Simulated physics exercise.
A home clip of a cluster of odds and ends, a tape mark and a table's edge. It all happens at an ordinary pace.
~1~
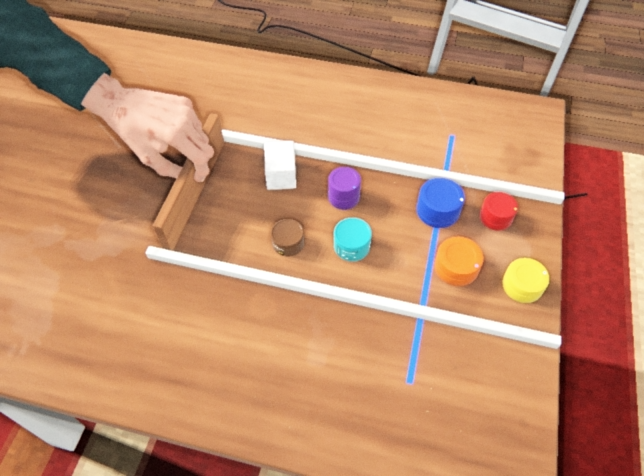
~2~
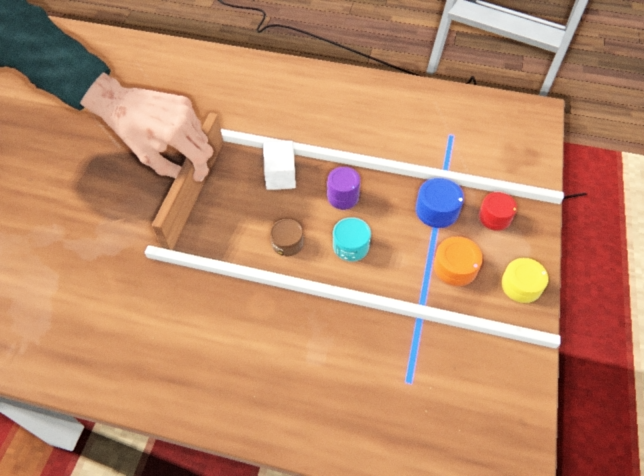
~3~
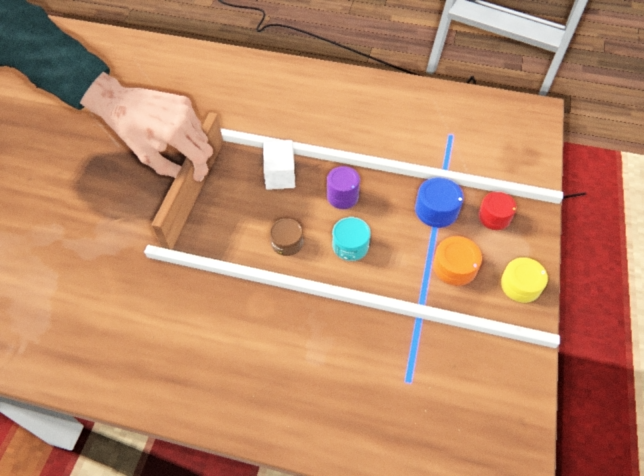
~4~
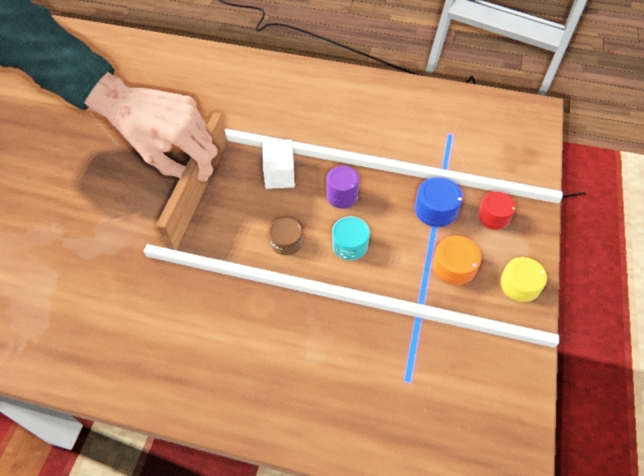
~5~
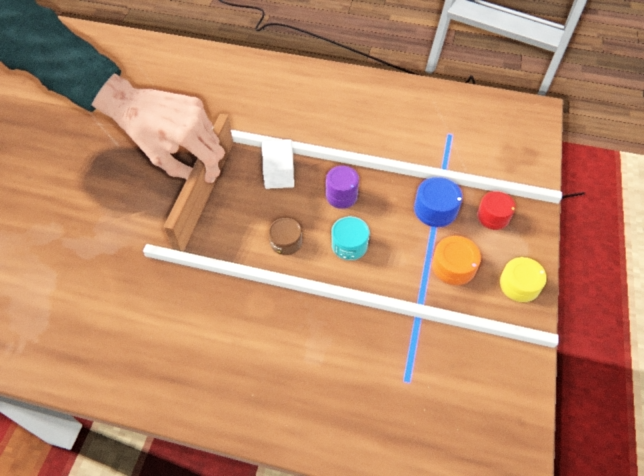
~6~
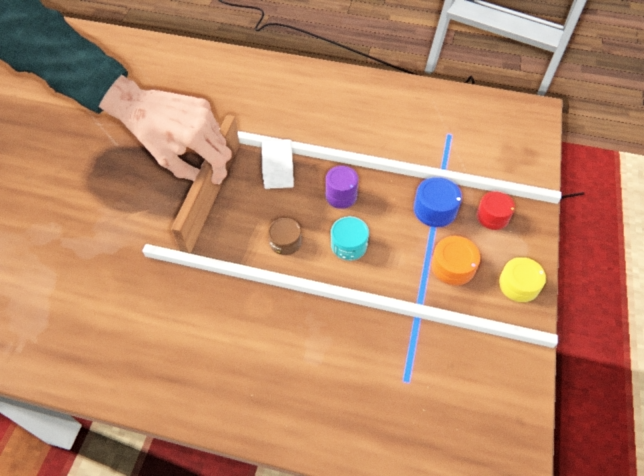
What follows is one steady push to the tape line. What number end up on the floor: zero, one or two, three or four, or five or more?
As it turns out, the number that fall off is zero.
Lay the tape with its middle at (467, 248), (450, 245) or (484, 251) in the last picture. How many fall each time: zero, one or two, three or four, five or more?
The falls would be either one or two; either one or two; 3 or 4.
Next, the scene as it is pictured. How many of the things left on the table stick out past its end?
It comes to 1.
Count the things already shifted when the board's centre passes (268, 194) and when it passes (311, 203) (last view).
By then 1, and 4.
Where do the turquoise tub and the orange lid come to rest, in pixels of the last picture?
The turquoise tub stops around (450, 240); the orange lid around (481, 265).
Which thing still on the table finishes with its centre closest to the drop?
The red lid ends nearest.
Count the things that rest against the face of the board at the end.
The number is 3.
Soon after, none off yet; yellow lid at rest near (522, 280); red lid at rest near (495, 211); orange lid at rest near (455, 261).
At rest, the number that fall off is zero.
